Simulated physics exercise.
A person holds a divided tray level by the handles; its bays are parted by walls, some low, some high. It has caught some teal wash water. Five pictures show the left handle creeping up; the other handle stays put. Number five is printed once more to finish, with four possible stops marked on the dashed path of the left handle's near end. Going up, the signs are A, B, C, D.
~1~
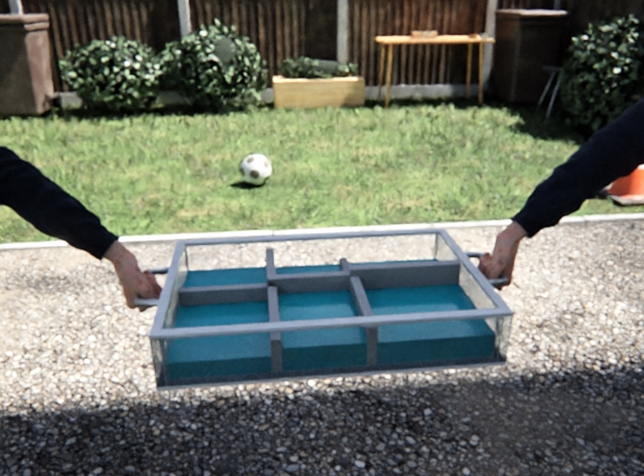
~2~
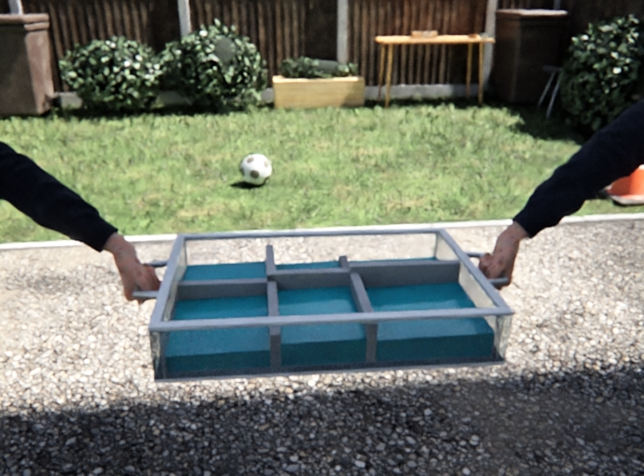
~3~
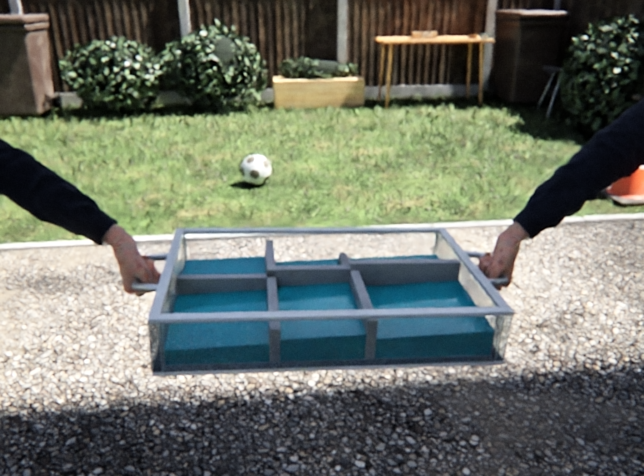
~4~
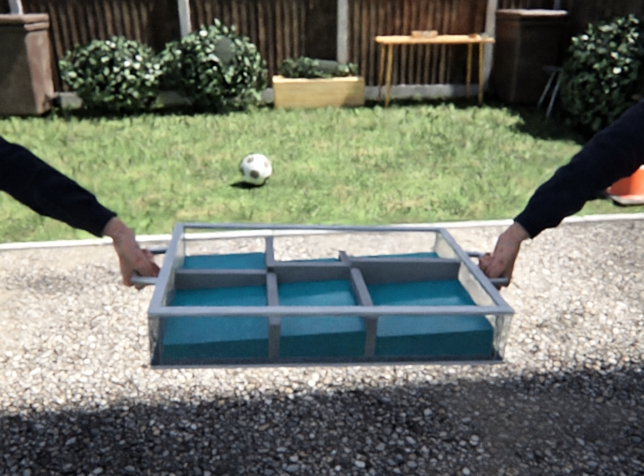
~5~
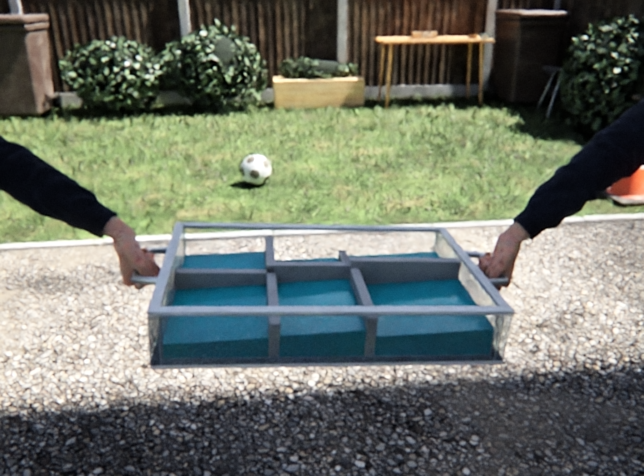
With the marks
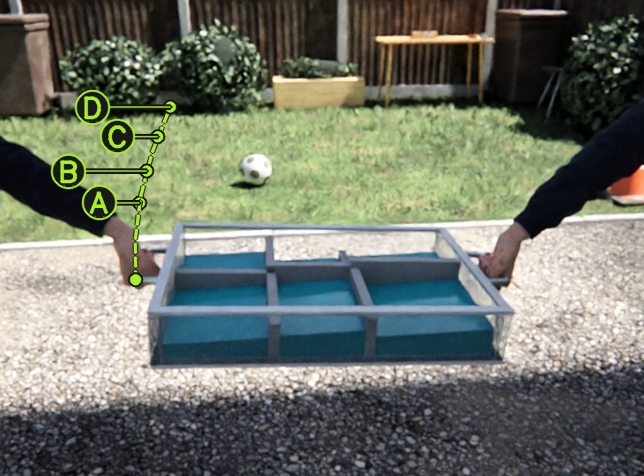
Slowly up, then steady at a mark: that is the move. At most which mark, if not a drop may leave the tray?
Use stop B.
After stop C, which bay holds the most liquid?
The front right bay.
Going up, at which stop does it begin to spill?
C.
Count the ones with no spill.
Two.
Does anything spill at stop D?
Yes, that goes wrong.
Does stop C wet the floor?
Yes, that goes wrong.
On the marked copy, A at (139, 202); B at (146, 171); C at (157, 136); D at (170, 107).
Choosing A, nothing spills; the front right bay holds the most.
Choosing B, nothing spills; the front right bay holds the most.
Choosing C, about 8 % goes over the rim.
Choosing D, about 24 % goes over the rim.
